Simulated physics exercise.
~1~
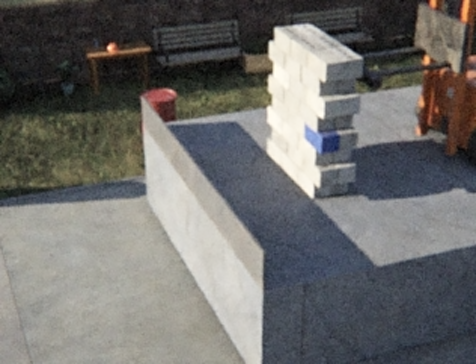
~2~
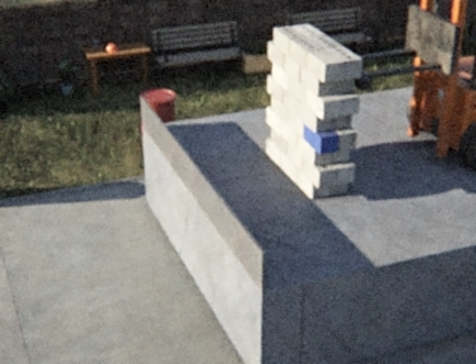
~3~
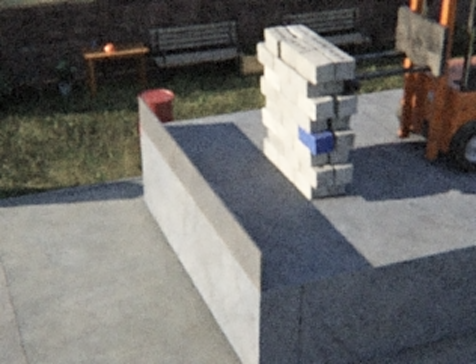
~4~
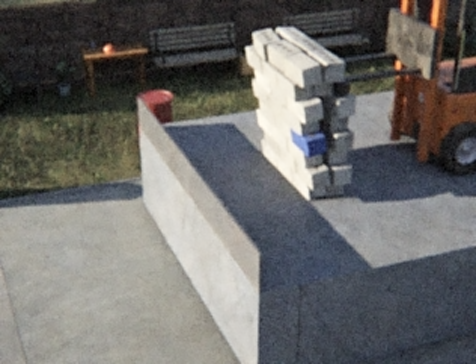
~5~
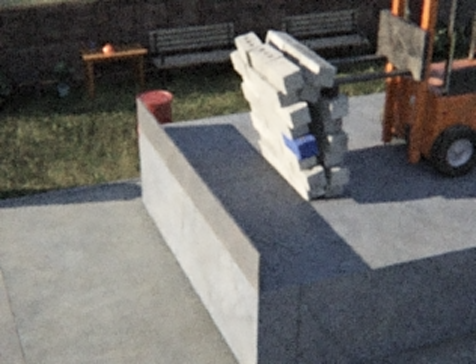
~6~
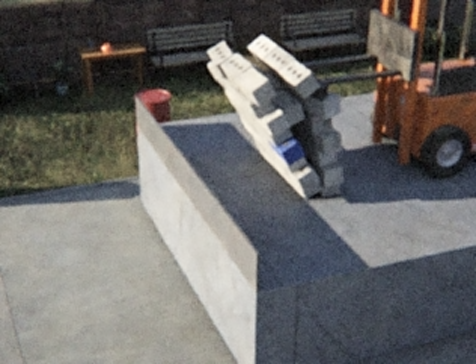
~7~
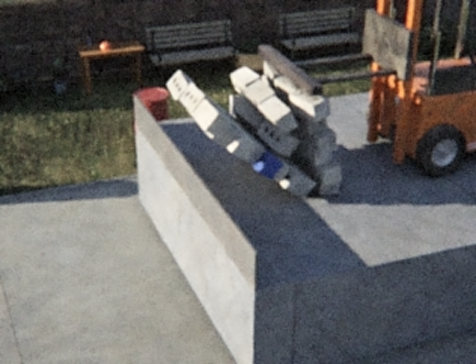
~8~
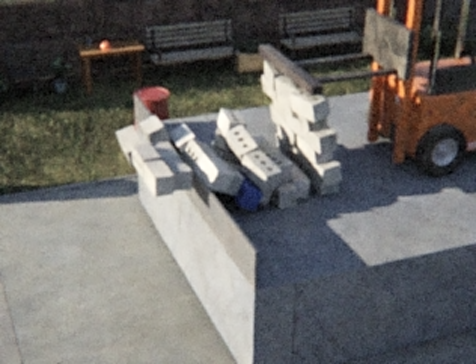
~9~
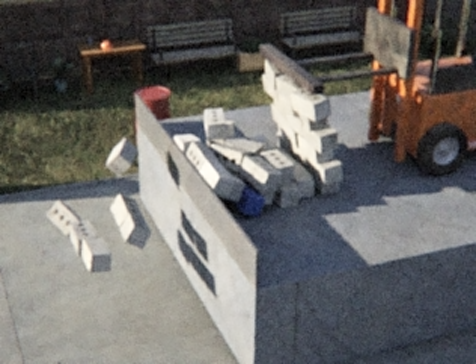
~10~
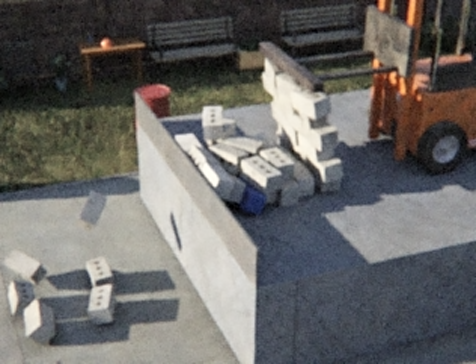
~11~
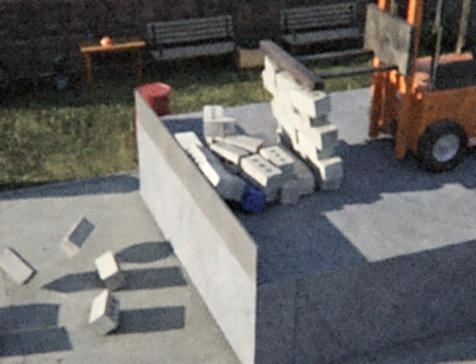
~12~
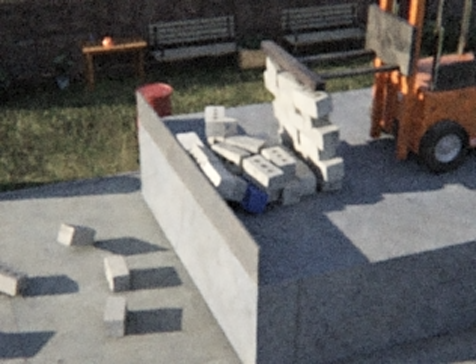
An orange forklift topples a stack of pale blocks leftward, spilling some over the board.
